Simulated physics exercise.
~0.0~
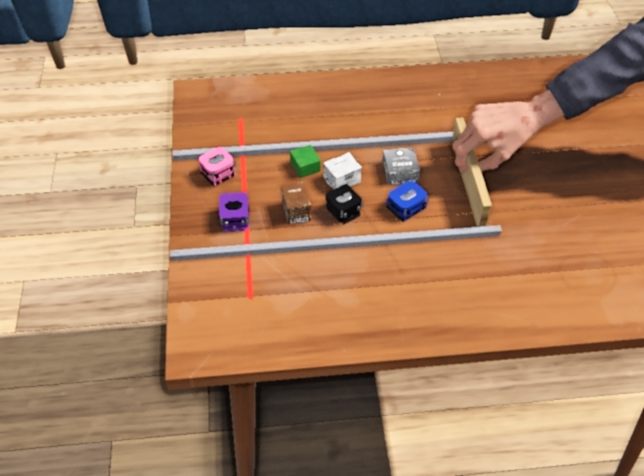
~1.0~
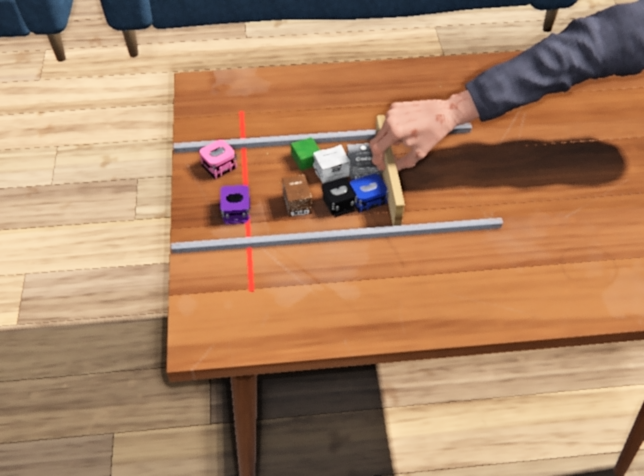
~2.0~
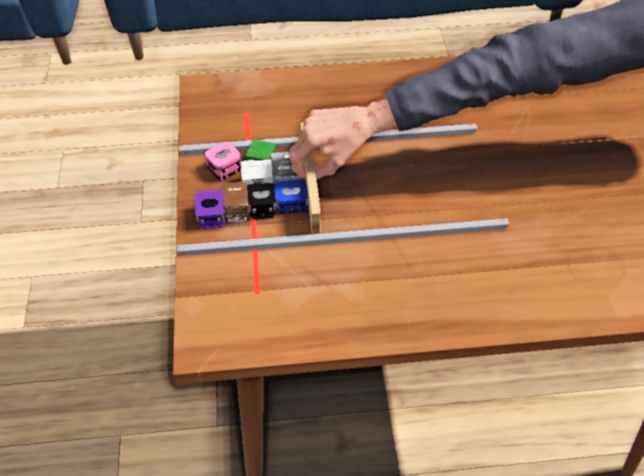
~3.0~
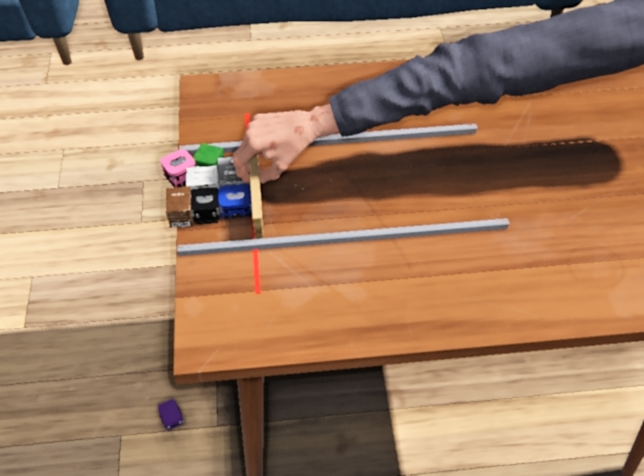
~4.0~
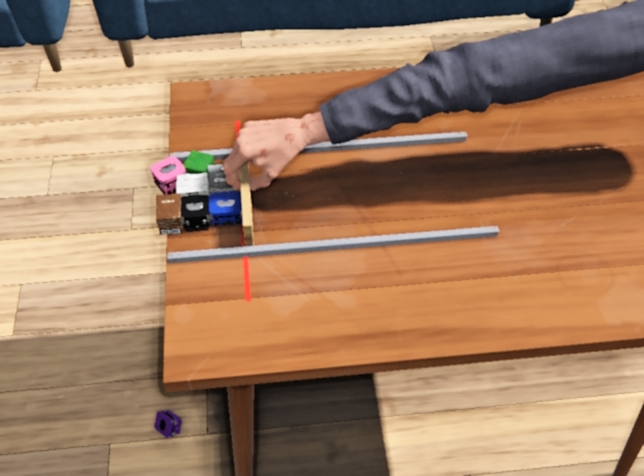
On a wooden table above a pale plank floor, seen from above at an angle by a slightly swaying camera, small boxes and cases lie between two grey rails. Pink and purple cases sit at the left near a red tape line, with green, white, grey, brown, black and blue things to their right. A hand in a dark sleeve slides an upright board leftward, bunching the pieces together and pushing them toward the table's left edge. The purple case drops to the floor. The board halts at the tape, with the pink case and brown box at the edge, still up.
